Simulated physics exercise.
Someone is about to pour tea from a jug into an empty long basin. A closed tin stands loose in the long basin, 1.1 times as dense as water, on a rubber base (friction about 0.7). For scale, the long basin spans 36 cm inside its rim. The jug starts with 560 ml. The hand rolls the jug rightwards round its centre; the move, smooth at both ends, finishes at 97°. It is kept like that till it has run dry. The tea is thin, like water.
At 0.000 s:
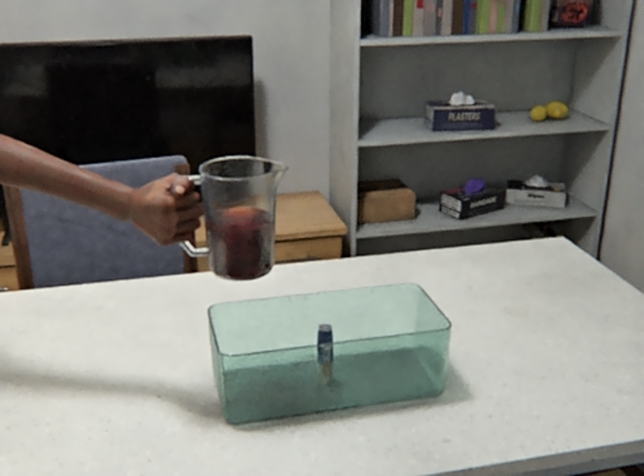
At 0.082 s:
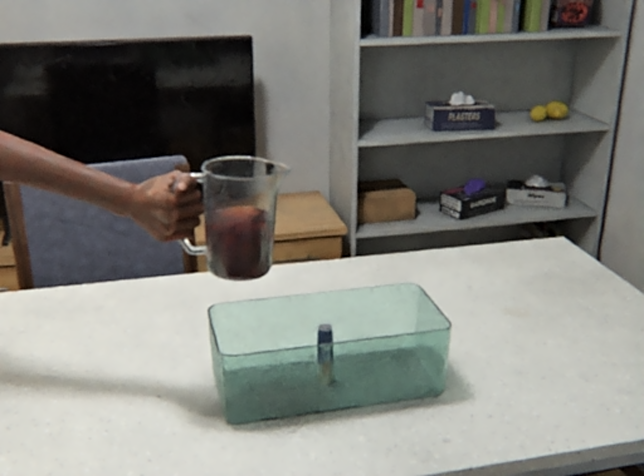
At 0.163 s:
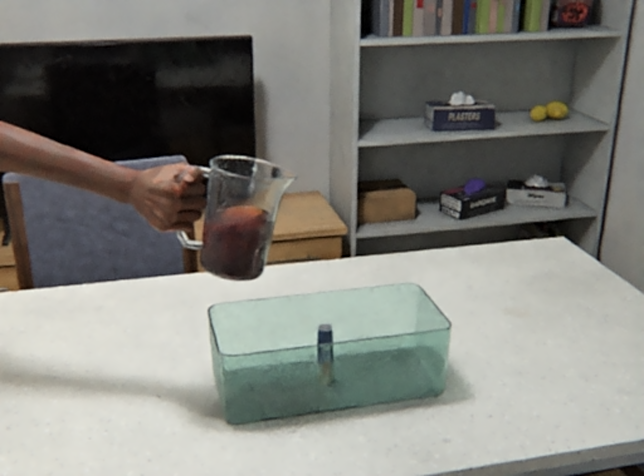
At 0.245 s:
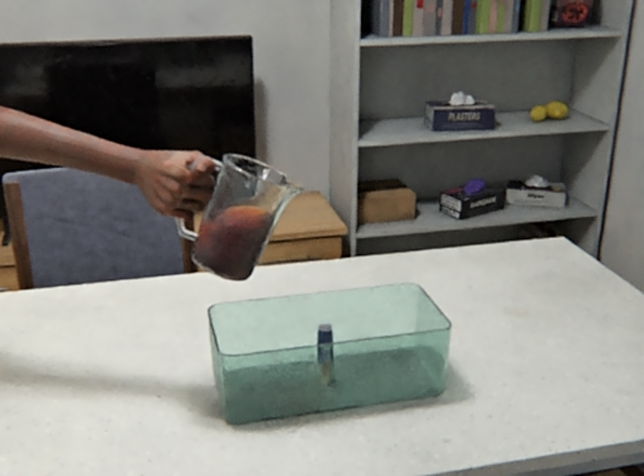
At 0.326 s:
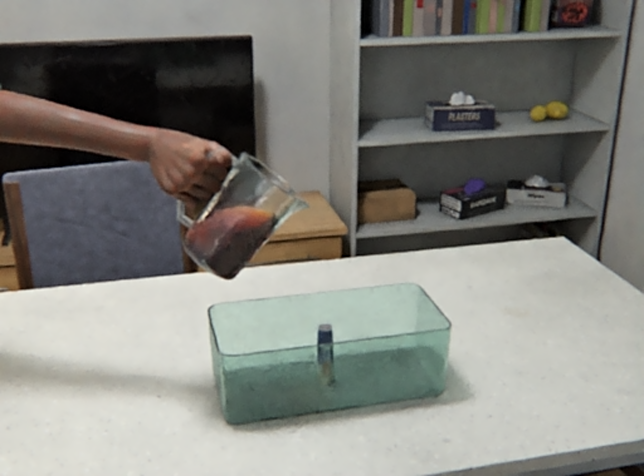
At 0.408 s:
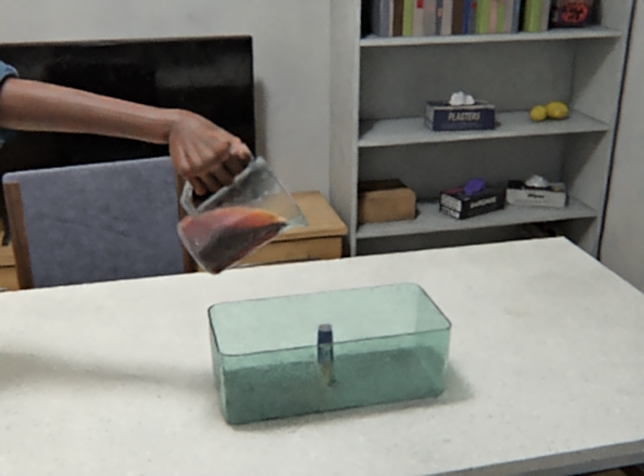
At the start, a hand holds a clear jug of dark reddish tea upright above a long green see-through basin with a small tin standing inside. The hand rolls the jug rightwards, slowly and then further, until it leans steeply, the tea slanting towards its lip while the basin and tin stay still.
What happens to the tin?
The tin remains upright.
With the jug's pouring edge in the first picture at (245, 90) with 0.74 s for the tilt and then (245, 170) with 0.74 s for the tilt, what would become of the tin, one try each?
First it topples; then it falls.
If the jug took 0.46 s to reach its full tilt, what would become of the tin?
The tin remains upright.
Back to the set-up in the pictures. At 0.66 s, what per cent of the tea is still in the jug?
Some 76 per cent.
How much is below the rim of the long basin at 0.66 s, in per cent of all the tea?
About 4 per cent.
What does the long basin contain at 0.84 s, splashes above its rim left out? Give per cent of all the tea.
About 44 per cent.
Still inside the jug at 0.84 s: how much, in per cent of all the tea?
About 32 per cent.
By 0.66 s the tilt is 94° and 76 per cent is still to pour; the tin stands where it began.
By 0.84 s the tilt is 97° and 33 per cent is still to pour; the tin stands where it began.
By 1.03 s the tilt is 97° and 12 per cent is still to pour; the tin stands where it began.
By 1.24 s the tilt is 97° and 4 per cent is still to pour; the tin stands where it began.
At rest the tin stands where it began.
